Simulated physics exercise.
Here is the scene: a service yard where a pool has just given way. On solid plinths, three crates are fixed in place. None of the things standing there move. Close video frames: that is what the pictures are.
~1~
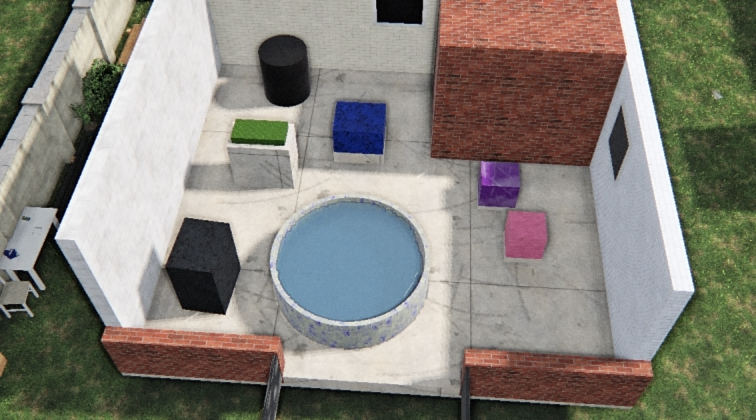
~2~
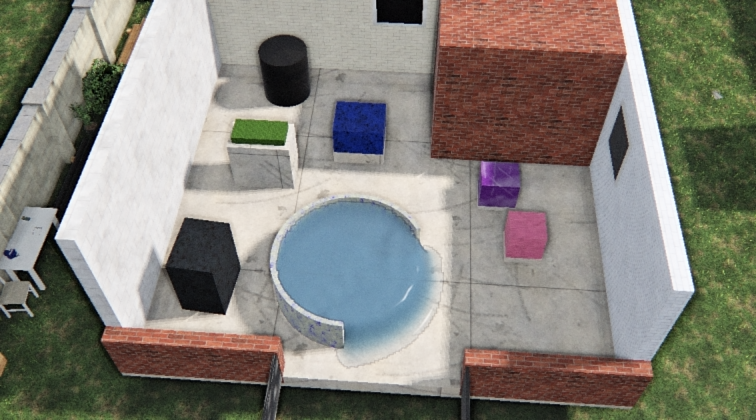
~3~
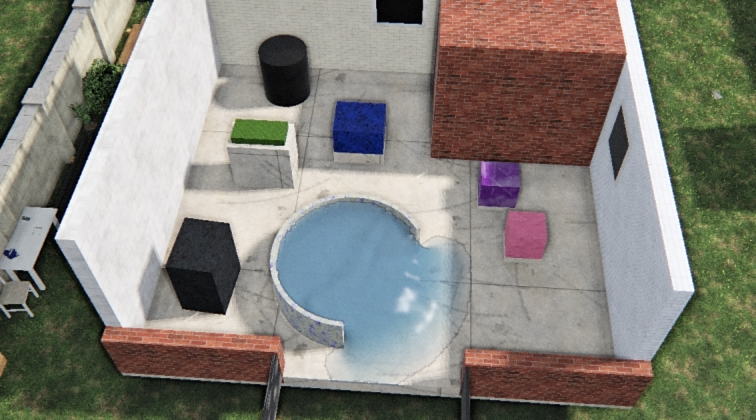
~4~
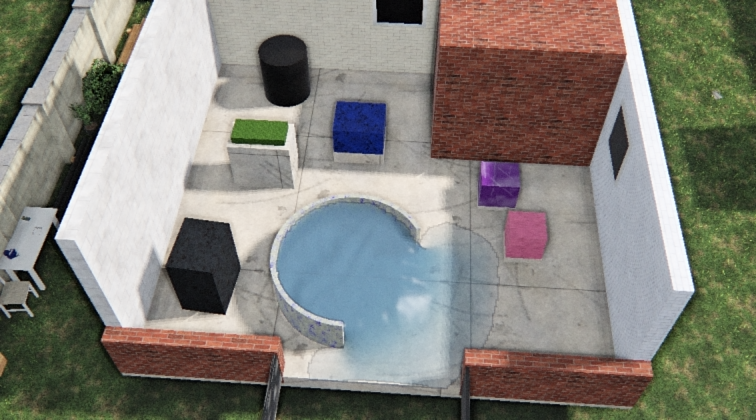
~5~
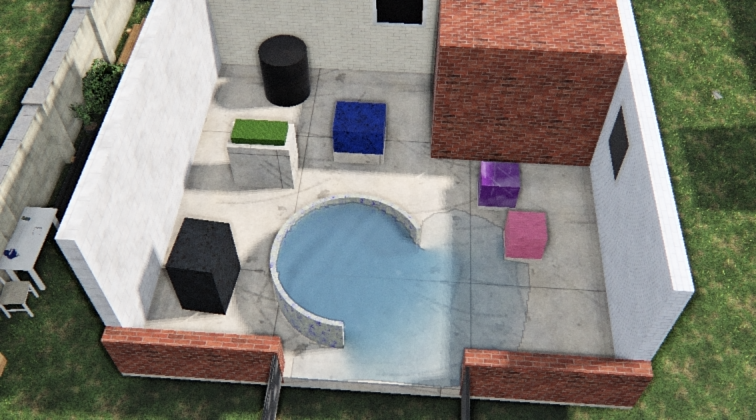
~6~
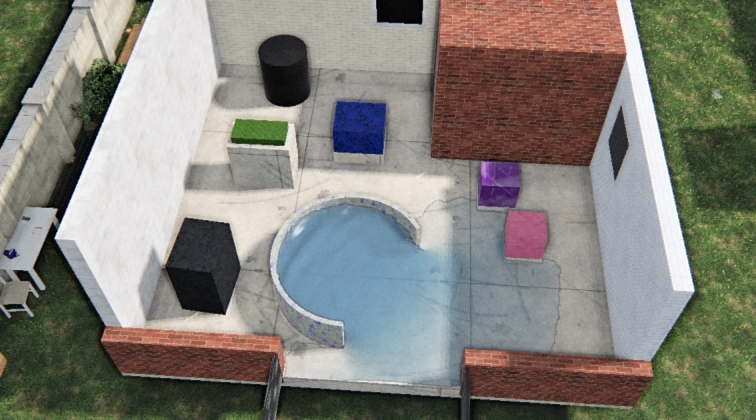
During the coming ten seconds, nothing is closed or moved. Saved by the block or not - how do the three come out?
They come out like this: The pink crate wet, the blue crate dry, the purple crate wet.
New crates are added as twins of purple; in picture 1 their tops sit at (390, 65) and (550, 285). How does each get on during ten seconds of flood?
So, the first one stays clear of it, and the next one gets caught.
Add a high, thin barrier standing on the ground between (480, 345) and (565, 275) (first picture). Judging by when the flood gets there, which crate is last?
Looks like the blue-painted one.
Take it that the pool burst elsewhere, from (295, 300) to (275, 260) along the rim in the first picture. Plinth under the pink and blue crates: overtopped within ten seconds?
I expect pink remains untouched while blue remains untouched.
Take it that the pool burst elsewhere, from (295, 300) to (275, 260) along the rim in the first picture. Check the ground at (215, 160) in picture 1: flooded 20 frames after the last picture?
Result for the point: Drenched.
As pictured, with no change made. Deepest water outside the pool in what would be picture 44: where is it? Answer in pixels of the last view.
Check roughly (590, 224).
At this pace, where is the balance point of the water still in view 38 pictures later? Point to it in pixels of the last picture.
I'd put my finger on (469, 253).
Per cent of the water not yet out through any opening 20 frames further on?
Near 70 in a hundred.
A moment on, water covers 25 % of the floor; the pink crate water round its plinth, the blue crate not reached, the purple crate water round its plinth.
Next, water covers 30 % of the floor; the pink crate water round its plinth, the blue crate not reached, the purple crate water round its plinth.
Then, water covers 35 % of the floor; the pink crate water round its plinth, the blue crate water round its plinth, the purple crate water round its plinth.
Later, water covers 55 % of the floor; the pink crate water round its plinth, the blue crate water round its plinth, the purple crate water round its plinth.
In the end, water covers 80 % of the floor; the pink crate was topped, the blue crate stayed above the water, the purple crate was topped.
